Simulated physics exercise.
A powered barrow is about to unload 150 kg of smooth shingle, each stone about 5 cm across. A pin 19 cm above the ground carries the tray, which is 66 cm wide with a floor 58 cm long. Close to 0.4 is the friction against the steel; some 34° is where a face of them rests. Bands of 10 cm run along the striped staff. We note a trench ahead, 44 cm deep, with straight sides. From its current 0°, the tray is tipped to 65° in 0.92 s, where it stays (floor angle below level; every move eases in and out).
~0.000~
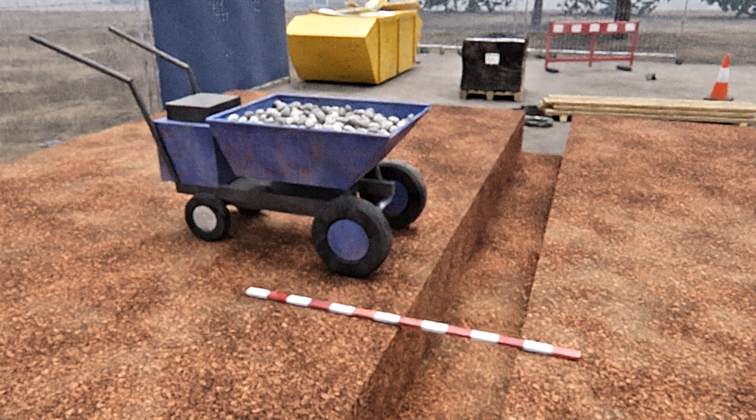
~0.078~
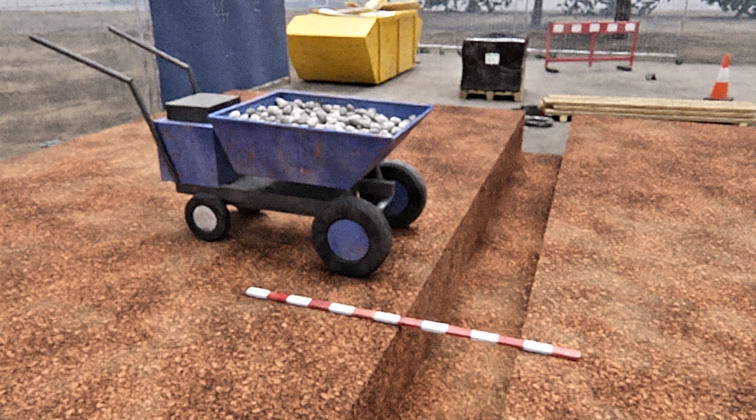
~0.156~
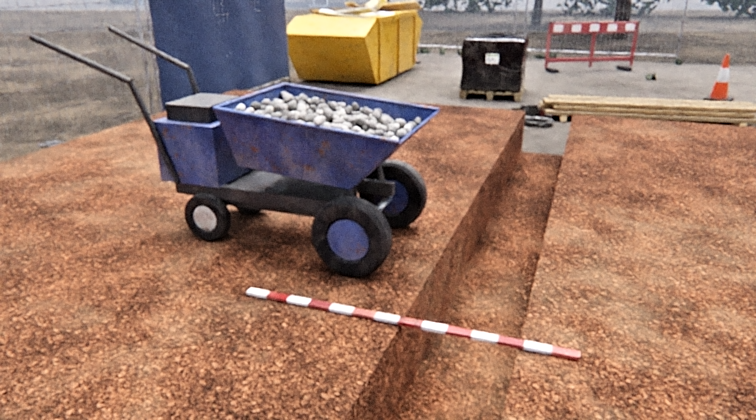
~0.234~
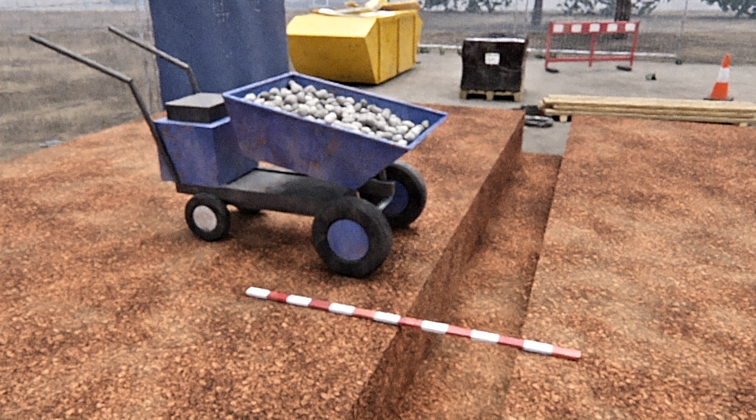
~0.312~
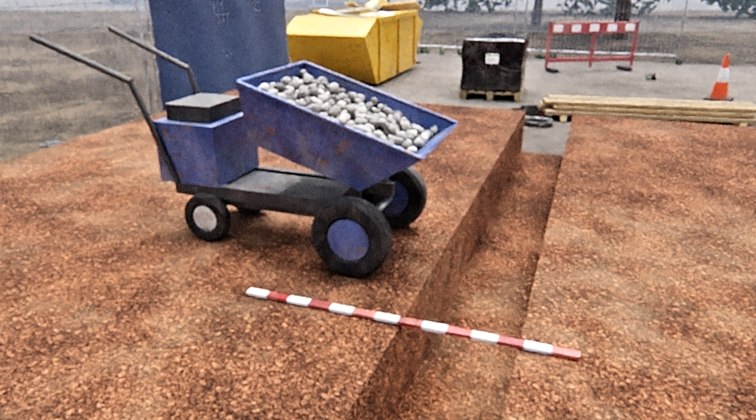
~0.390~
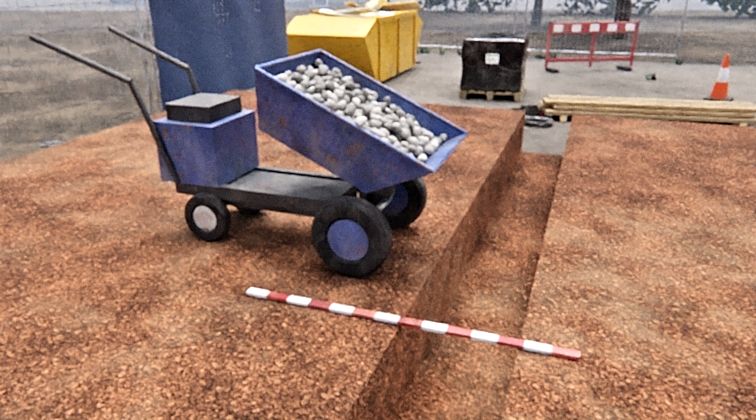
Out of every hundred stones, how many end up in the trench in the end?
Around 68 in every hundred.
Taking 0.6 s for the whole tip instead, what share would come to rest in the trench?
With that change, it comes to around 55 per cent.
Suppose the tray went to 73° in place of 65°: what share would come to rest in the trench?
In that case around 70 percent.
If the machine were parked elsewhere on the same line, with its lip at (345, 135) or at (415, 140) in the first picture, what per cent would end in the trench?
Close to 100 percent in the first case, 45 percent in the second.
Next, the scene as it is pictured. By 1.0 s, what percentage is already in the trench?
I'd put it near 25 per cent.
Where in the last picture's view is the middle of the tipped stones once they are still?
Look at roughly (513, 331).
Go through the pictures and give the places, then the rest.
The first frame shows lip at (389, 137), floor tilted 0°, highest stones at (324, 113).
The second frame shows lip at (392, 139), floor tilted 1°, highest stones at (323, 111); the stones move at 0.3 m/s on average.
The third frame shows lip at (399, 143), floor tilted 5°, highest stones at (292, 100); the stones move at 0.5 m/s on average.
The fourth frame shows lip at (409, 149), floor tilted 10°, highest stones at (295, 92); the stones move at 0.7 m/s on average.
The fifth frame shows lip at (421, 159), floor tilted 17°, highest stones at (299, 81); the stones move at 0.8 m/s on average.
The sixth frame shows lip at (433, 172), floor tilted 25°, highest stones at (312, 71); the stones move at 0.9 m/s on average.
After 0.7 s the floor is at 55°; 100 % in the tray; the foremost stones are at (465, 200).
After 1.0 s the floor is at 65°; 68 % in the tray, 26 % in the trench, 6 % past the trench; the foremost stones are at (556, 279).
After 1.4 s the floor is at 65°; 25 % in the tray, 43 % in the trench, 32 % past the trench; the foremost stones are at (692, 283).
After 3.3 s the floor is at 65°; 0 % in the tray, 68 % in the trench, 32 % past the trench; the foremost stones are past the picture's edge.
